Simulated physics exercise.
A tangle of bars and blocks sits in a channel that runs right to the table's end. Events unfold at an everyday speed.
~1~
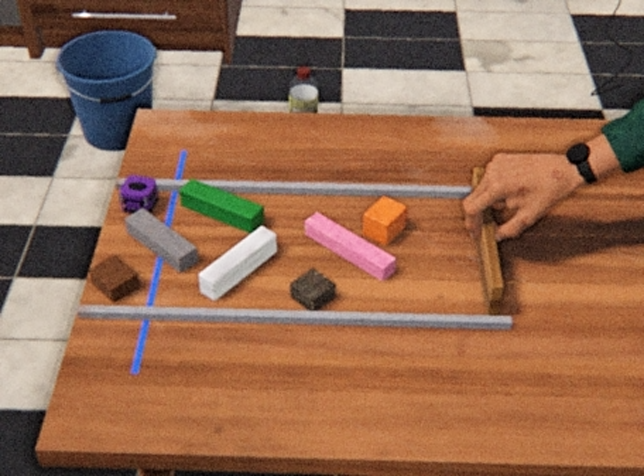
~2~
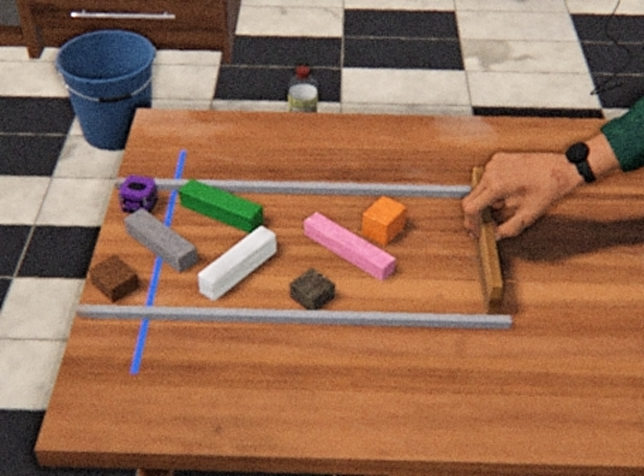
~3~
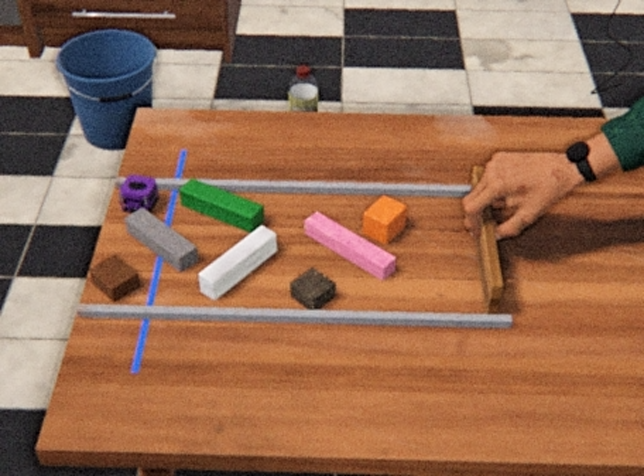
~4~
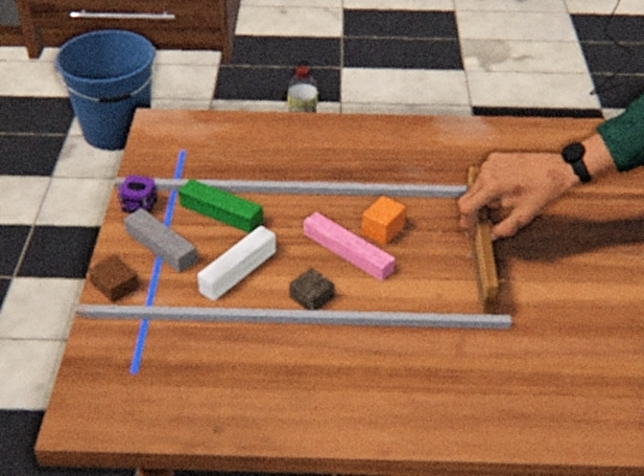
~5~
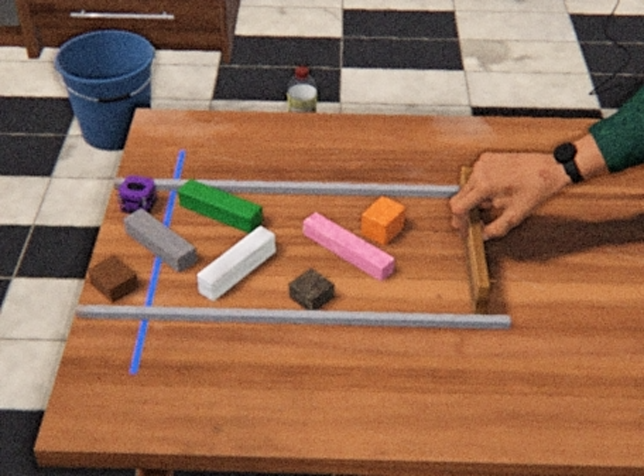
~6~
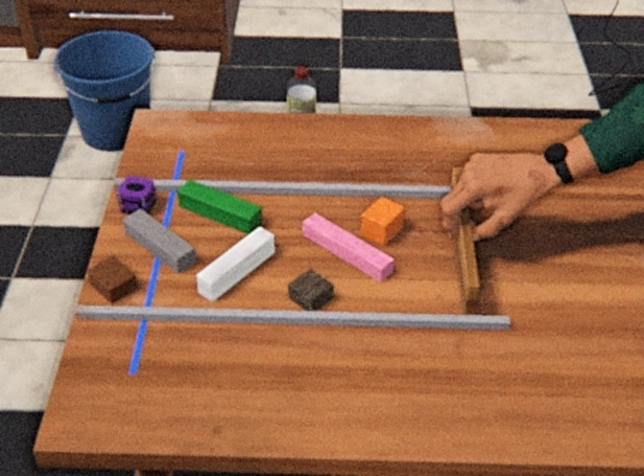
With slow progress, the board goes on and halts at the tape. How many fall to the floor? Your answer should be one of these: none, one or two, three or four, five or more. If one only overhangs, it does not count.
The count is three or four.
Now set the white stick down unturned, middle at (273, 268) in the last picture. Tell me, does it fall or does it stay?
Lab note: It does not drop.
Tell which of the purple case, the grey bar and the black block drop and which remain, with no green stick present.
The purple case stays put; the grey bar comes off; the black block stays put.
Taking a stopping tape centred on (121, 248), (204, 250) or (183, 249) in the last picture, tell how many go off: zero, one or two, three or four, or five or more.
So, tape by tape, it's 5 or more, then either one or two, then either one or two.
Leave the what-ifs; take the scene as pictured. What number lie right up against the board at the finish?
Looks like 2 of them, all told.
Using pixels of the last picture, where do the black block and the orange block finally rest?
Final positions - black block around (132, 295), orange block around (150, 219).
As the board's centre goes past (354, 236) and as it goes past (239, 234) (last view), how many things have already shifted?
At first I count 2, and then 7.
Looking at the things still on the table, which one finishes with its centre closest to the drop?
White stick.
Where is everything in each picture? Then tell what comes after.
Brown block (114, 279); purple case (139, 196); grey bar (161, 240); board (485, 239); tape (163, 248), in the first picture.
Purple case (139, 196); board (485, 239), in the second picture.
Grey bar (161, 239); pink bar (349, 245), in the third picture.
Brown block (114, 279); black block (312, 291), in the fourth picture.
Purple case (138, 196); white stick (238, 263), in the fifth picture.
Brown block (112, 280); purple case (137, 197); grey bar (159, 240); board (463, 239); tape (161, 248), in the sixth picture.
Early on, none off yet; brown block at rest near (112, 280); purple case at rest near (137, 197); grey bar at rest near (159, 240).
A while later, none off yet; brown block at rest near (112, 280); purple case travelled about its own width near (117, 197); grey bar moving near (154, 239).
Finally, the number that fall off is three or four; lost, green stick, grey bar, purple case and brown block.
